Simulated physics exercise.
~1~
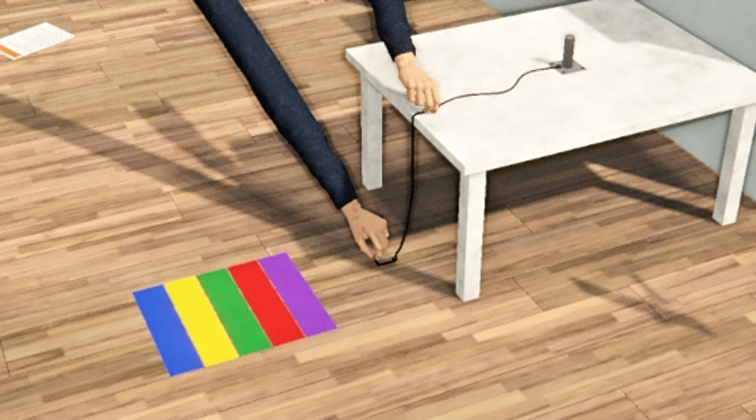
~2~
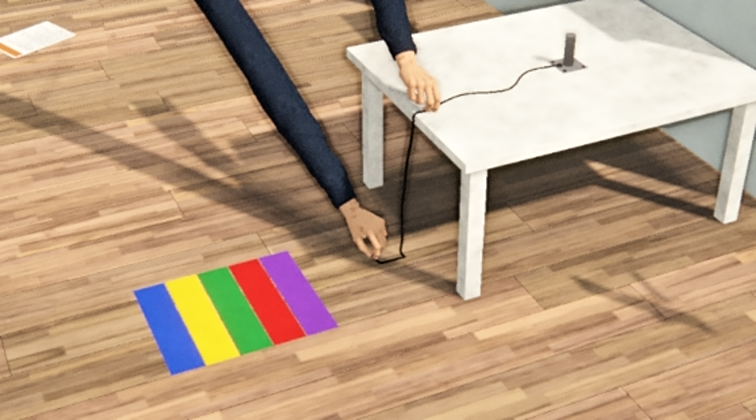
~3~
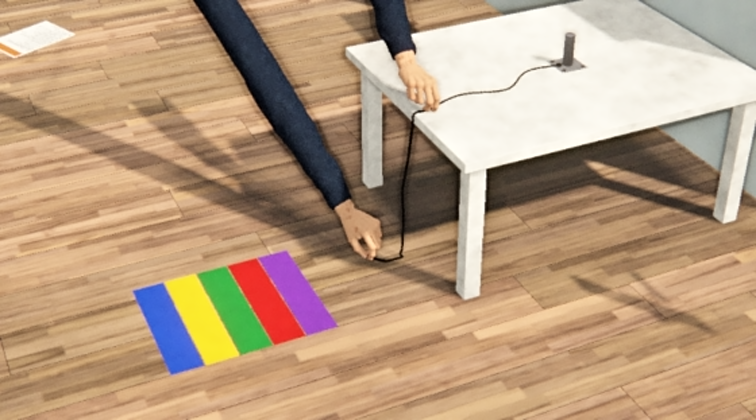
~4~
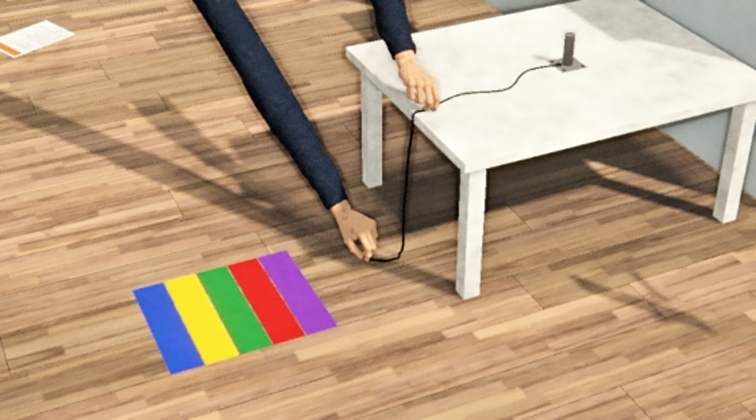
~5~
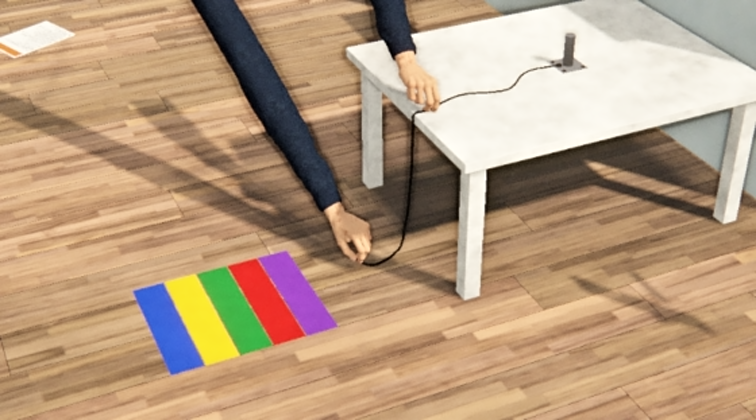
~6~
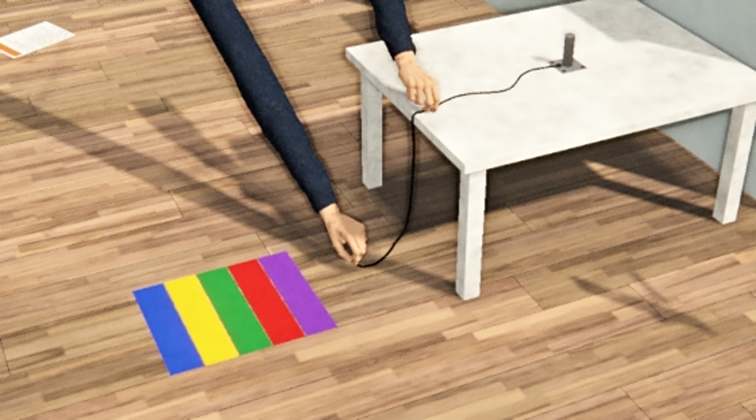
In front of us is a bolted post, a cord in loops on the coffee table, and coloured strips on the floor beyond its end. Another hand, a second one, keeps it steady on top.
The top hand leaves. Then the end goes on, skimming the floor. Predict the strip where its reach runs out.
Its reach runs out at the red strip.
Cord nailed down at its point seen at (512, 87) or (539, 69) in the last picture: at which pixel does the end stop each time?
The two answers, in sequence: (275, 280) and (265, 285).
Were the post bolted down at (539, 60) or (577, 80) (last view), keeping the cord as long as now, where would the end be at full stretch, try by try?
It would sit close to (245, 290) and then close to (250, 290).
A little later, end near (332, 266); short of the strips.
Next, end near (291, 277); over purple.
When it is tight, end near (265, 284); over red. The red one.
